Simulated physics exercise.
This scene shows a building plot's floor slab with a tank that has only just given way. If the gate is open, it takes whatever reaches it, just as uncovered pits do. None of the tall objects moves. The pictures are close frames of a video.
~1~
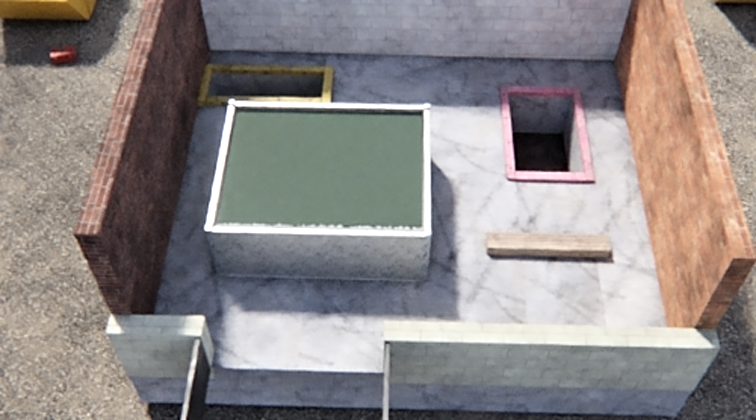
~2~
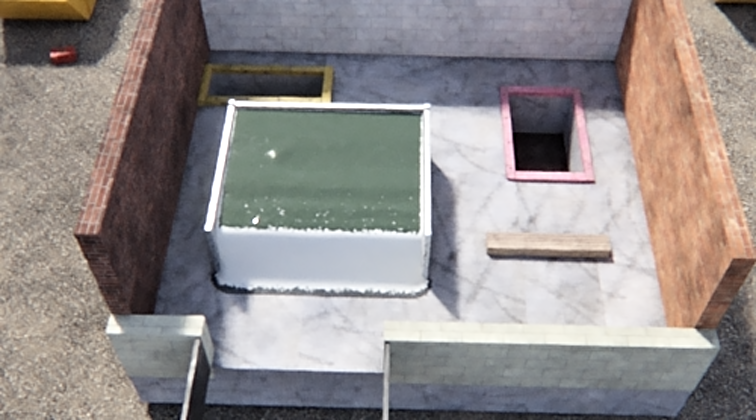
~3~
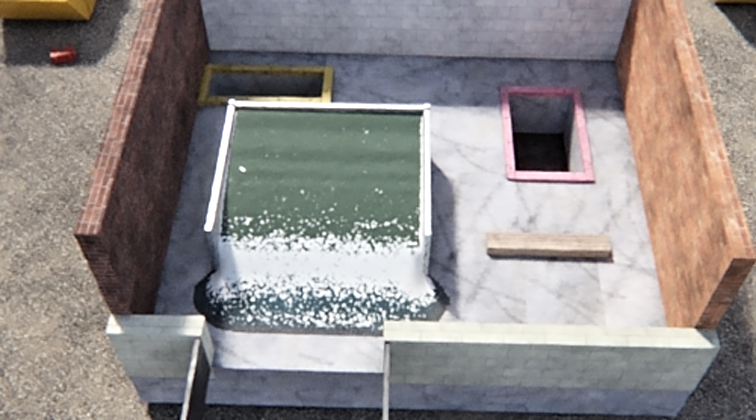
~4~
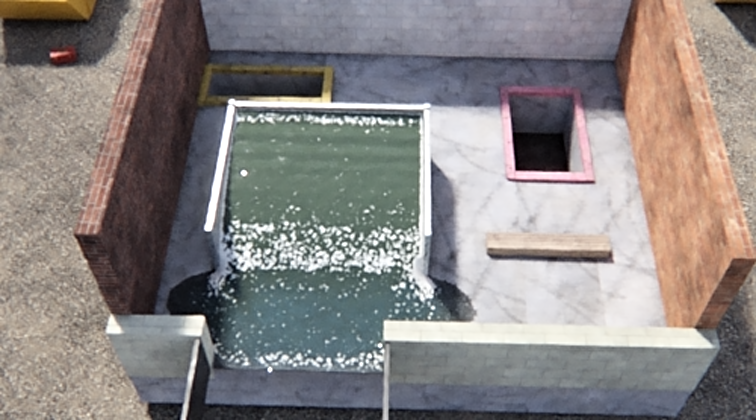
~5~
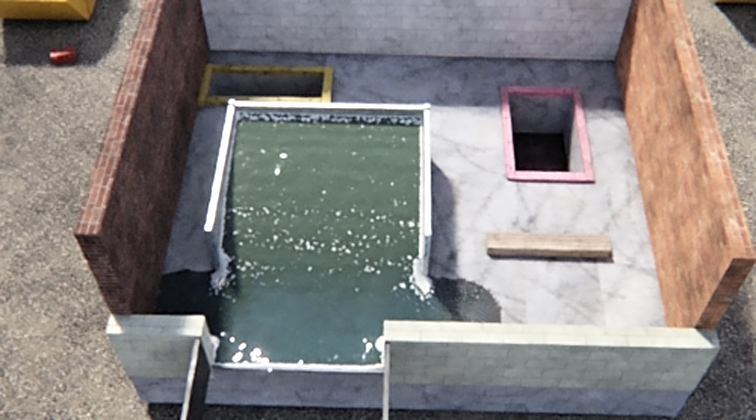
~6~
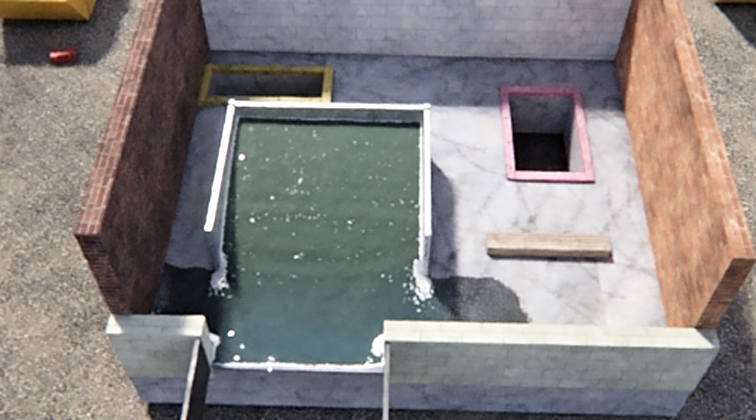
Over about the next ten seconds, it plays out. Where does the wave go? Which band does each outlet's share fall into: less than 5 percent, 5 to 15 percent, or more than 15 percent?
Shares: The gate, more than 15 percent; the yellow pit, less than 5 percent; the pink pit, less than 5 percent.
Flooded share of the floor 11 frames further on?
Around 40 percent of it.
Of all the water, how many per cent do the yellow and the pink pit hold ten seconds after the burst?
In the order asked: 2 percent and 2 percent.
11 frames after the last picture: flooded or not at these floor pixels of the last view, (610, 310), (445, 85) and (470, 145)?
Point by point: Swamped; unwetted; unwetted.
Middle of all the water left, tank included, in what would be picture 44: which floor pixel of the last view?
I'd point to (436, 227).
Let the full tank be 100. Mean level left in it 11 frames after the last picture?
I make it 26 per cent.
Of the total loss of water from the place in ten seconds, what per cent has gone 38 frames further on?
Estimate: 90 %.
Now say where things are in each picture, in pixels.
The open tank at (324, 169) is whole and still, in the first picture.
Water pours out at (321, 261) and has run to (220, 284), in the second picture.
Water pours out at (321, 262) and has run to (202, 300), in the third picture.
Water pours out at (321, 264) and has run to a hidden place, in the fourth picture.
The front is at a hidden place, out from the gap at (321, 265), in the fifth picture.
The front is at a hidden place, out from the gap at (321, 265), in the sixth picture.
A moment on, water covers 30 % of the floor; the gate 24 %, the yellow pit 0 %, the pink pit 0 %.
Next, water covers 40 % of the floor; the gate 42 %, the yellow pit 0 %, the pink pit 0 %.
Then, water covers 55 % of the floor; the gate 56 %, the yellow pit 1 %, the pink pit 0 %.
Later, water covers 80 % of the floor; the gate 65 %, the yellow pit 1 %, the pink pit 1 %.
In the end, water covers 95 % of the floor; the gate 70 %, the yellow pit 1 %, the pink pit 2 %.
